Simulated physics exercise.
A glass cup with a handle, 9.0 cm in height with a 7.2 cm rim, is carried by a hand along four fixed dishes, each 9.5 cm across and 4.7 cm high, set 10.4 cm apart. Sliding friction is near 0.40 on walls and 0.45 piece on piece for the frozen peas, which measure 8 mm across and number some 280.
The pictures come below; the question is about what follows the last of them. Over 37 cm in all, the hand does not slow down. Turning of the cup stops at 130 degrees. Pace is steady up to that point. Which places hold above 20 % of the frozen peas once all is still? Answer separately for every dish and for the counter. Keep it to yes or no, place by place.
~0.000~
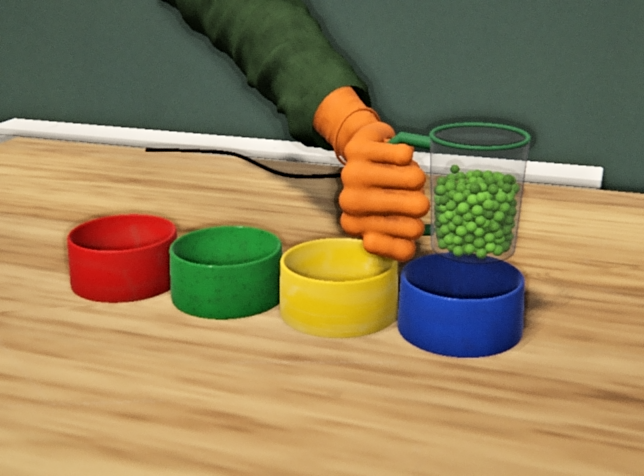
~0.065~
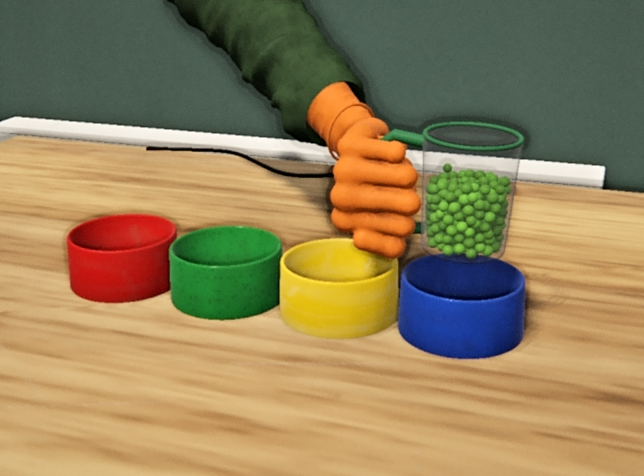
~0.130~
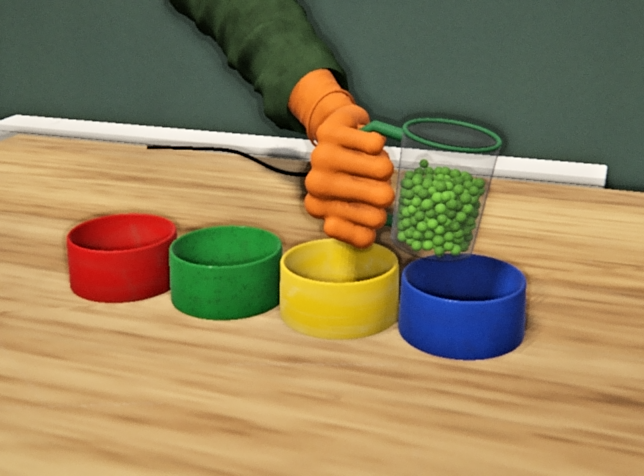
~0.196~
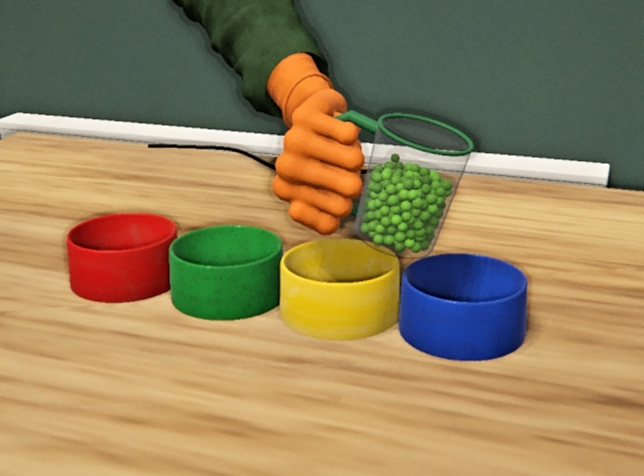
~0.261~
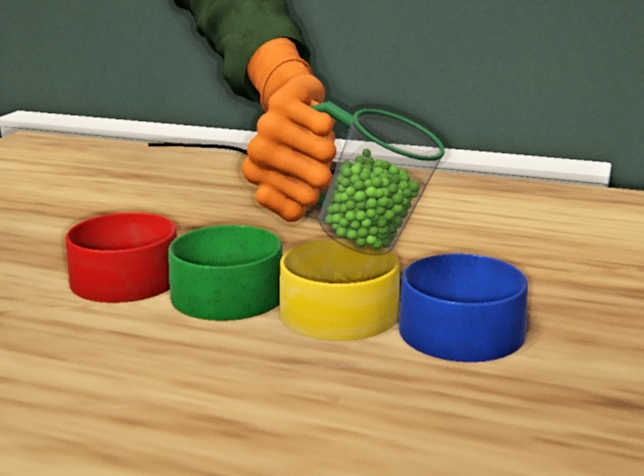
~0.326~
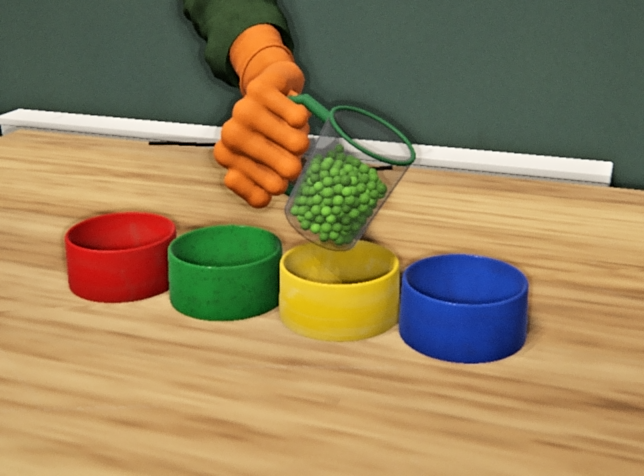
Place by place: Red dish yes, blue dish no, green dish no, yellow dish no, counter no.
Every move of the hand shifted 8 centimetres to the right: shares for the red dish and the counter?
In that case, red: 0; counter: 10.
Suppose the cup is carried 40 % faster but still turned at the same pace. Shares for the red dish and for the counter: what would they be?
Shares: Red 100, counter 0.
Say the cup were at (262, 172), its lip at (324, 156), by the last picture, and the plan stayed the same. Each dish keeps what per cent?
In the end red holds 100, blue holds 0, green holds 0, yellow holds 0.
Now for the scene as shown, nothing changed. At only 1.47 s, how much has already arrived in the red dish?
I'd say close to 100 per cent at that point.
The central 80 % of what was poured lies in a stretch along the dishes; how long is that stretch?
I'd put it near 5 cm.
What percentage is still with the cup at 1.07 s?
95 %.
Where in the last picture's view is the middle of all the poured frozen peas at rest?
Near (125, 259).
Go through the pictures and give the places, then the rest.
Cup at (476, 193), tilt 0 degrees, lip at (528, 140), moved 0.0 cm; middle of the pieces at (472, 212); blue dish at (462, 276); yellow dish at (339, 260); green dish at (226, 246); red dish at (122, 233), in the first frame.
Cup at (468, 193), tilt 2 degrees, lip at (521, 141), moved 0.7 cm; middle of the pieces at (463, 212), in the second frame.
Cup at (442, 190), tilt 8 degrees, lip at (499, 145), moved 2.8 cm; middle of the pieces at (435, 209), in the third frame.
Cup at (409, 187), tilt 15 degrees, lip at (471, 150), moved 5.4 cm; middle of the pieces at (401, 204), in the fourth frame.
Cup at (377, 184), tilt 22 degrees, lip at (442, 155), moved 8.0 cm; middle of the pieces at (367, 200), in the fifth frame.
Cup at (346, 181), tilt 29 degrees, lip at (412, 161), moved 10.6 cm; middle of the pieces at (335, 195); blue dish at (465, 279); yellow dish at (340, 262); green dish at (225, 246); red dish at (121, 232). Its pace works out near 110 degrees a second; the hand travels 40 cm a second, in the sixth frame.
After 0.77 s, tilt 77 degrees; cup holds 100 %.
Then, at 1.07 s, tilt 109 degrees; cup holds 95 %, red 5 %.
After 1.47 s, tilt 130 degrees; cup holds 0 %, red 100 %.
By 2.0 s all is still; red 100 %, blue 0 %, green 0 %, yellow 0 %, counter 0 %.
